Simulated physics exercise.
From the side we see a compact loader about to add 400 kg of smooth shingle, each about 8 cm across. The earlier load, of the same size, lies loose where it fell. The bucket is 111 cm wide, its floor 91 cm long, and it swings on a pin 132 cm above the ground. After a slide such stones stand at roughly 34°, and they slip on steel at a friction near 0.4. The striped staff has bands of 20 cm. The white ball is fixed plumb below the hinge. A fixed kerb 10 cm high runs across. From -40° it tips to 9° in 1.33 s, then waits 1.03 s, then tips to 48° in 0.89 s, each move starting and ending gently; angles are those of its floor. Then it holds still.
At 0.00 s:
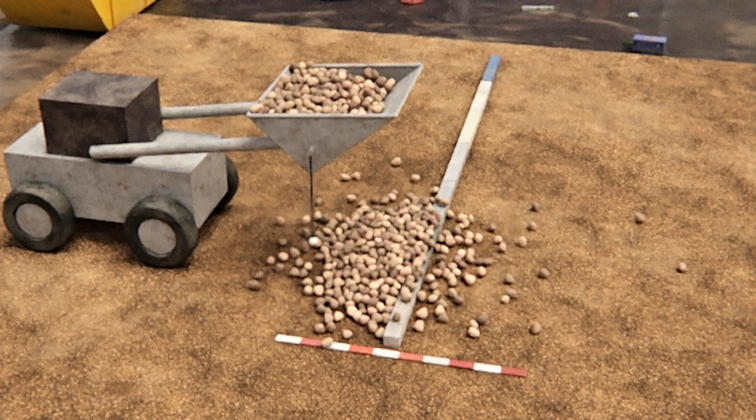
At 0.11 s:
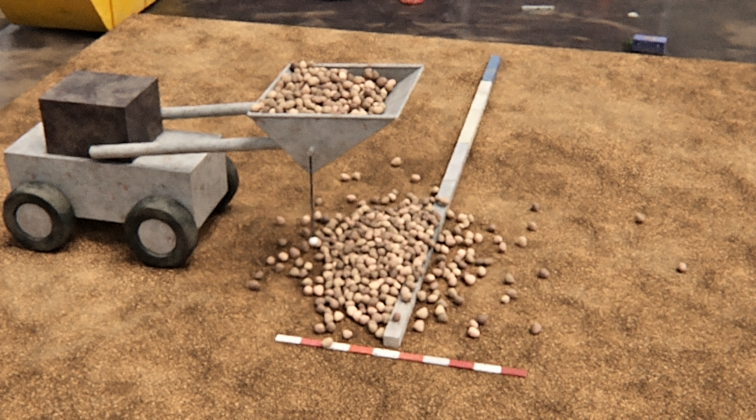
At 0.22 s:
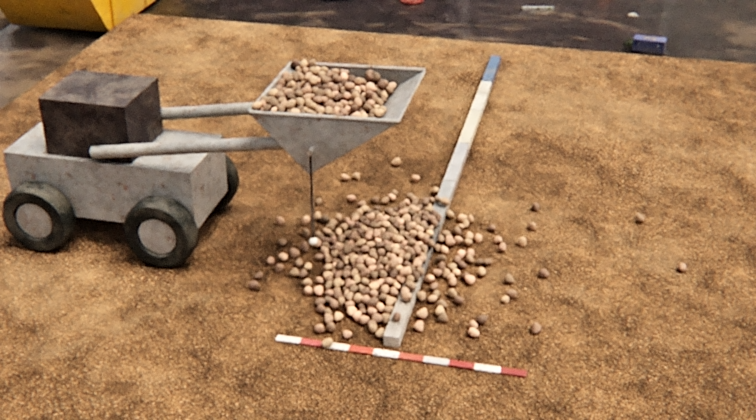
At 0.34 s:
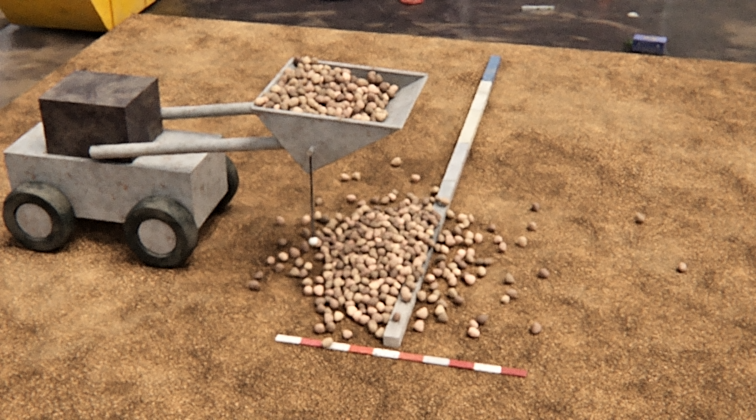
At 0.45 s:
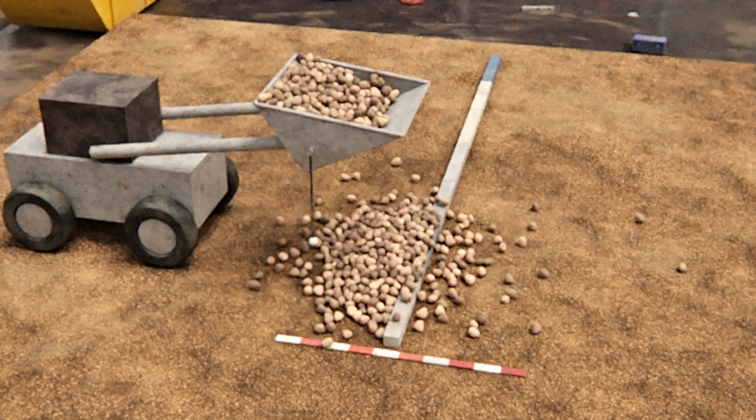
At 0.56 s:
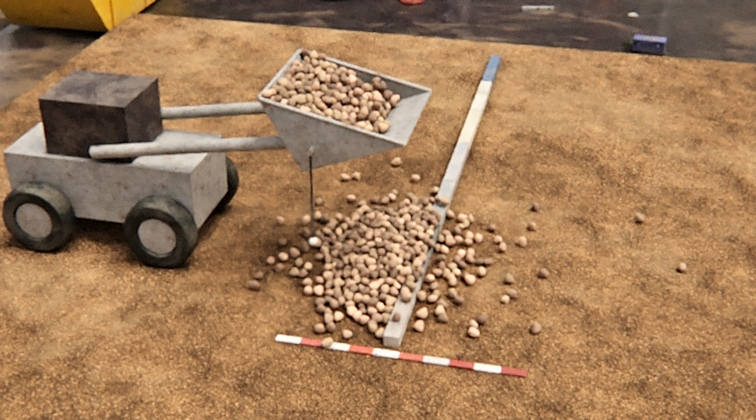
A small grey loader slowly tilts its bucket of stones forward above a loose pile.
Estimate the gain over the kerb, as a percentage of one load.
Close to 71 parts in a hundred.
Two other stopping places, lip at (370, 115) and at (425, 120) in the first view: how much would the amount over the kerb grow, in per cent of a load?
First some 45, then 95 per cent.
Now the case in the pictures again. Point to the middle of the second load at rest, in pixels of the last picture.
Their middle is at about (445, 258).
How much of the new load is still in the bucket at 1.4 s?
Roughly 100 per cent is still inside.
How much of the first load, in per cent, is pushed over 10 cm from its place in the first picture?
About 5 per cent.
After 1.0 s the floor is at 1°; in per cent of one load, 100 in the bucket, 89 on this side of the kerb, 10 over the kerb; the foremost stones are at (563, 254).
After 1.4 s the floor is at 9°; in per cent of one load, 99 in the bucket, 90 on this side of the kerb, 10 over the kerb; the foremost stones are at (563, 254).
After 3.7 s the floor is at 48°; in per cent of one load, 0 in the bucket, 122 on this side of the kerb, 78 over the kerb; the foremost stones are at (590, 269).
After 6.3 s the floor is at 48°; in per cent of one load, 0 in the bucket, 118 on this side of the kerb, 82 over the kerb; the foremost stones are at (597, 274). Net gain over the kerb, 71.
